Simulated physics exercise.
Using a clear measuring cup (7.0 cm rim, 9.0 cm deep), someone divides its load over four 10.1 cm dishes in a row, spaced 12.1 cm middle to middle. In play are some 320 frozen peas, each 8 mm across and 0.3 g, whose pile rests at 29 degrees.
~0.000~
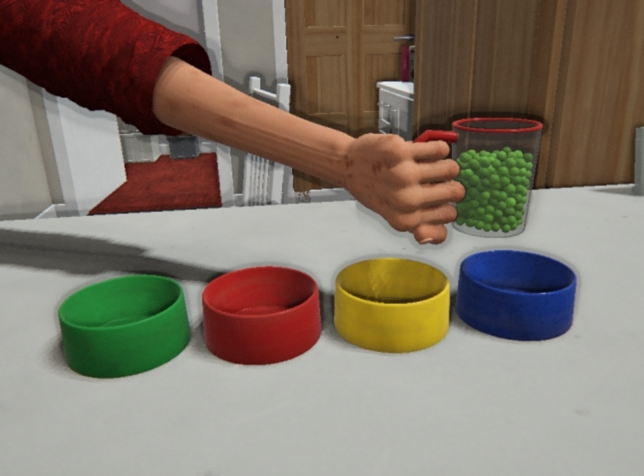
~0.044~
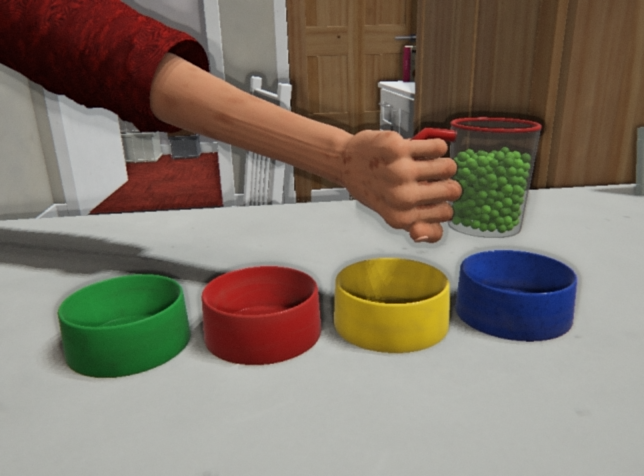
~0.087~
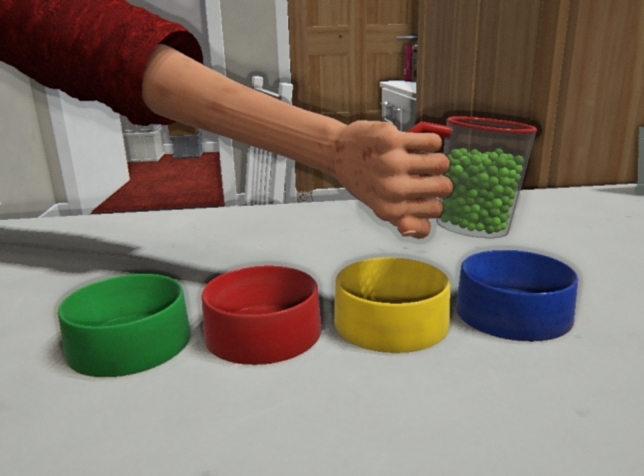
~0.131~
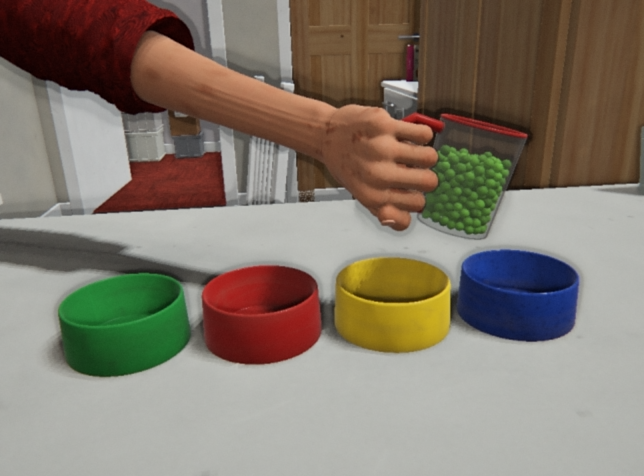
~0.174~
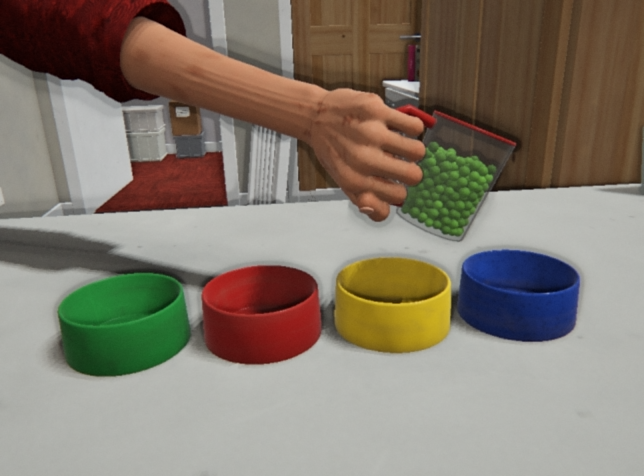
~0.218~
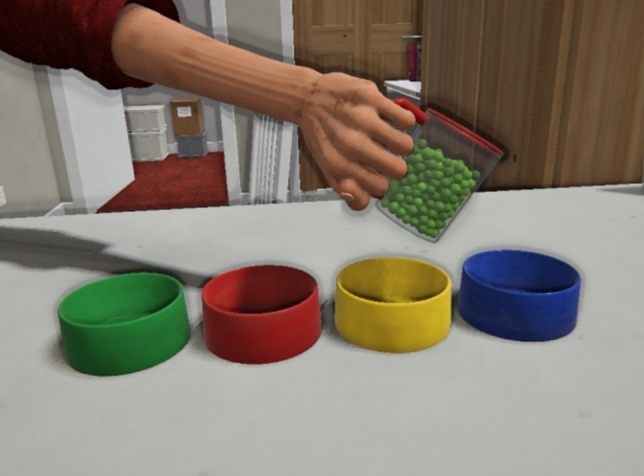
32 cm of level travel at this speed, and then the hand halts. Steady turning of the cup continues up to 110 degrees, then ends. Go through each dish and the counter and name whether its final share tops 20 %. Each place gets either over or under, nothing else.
Result: Red: Beyond a fifth; blue: Within a fifth; green: Within a fifth; yellow: Within a fifth; counter: Beyond a fifth.
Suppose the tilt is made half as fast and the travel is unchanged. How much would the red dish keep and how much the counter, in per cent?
The red dish would get 50 and the counter 50.
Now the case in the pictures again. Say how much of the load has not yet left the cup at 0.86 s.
Around 40 percent.
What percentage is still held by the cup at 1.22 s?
About 10 percent of the load.
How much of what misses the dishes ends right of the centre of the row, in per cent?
Roughly 20 %.
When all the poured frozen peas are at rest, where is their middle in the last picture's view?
I'd say roughly (257, 323).
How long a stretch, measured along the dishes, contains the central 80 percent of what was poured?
That stretch comes to around 12 cm.
Then, at 0.60 s, tilt 106 degrees; cup holds 95 %, yellow 5 %.
After 0.86 s, tilt 110 degrees; cup holds 40 %, red 40 %, yellow 5 %.
Then, at 1.22 s, tilt 110 degrees; cup holds 10 %, red 60 %, yellow 5 %.
In the end, at 2.1 s, red 65 %, blue 0 %, green 0 %, yellow 5 %, counter 30 %.
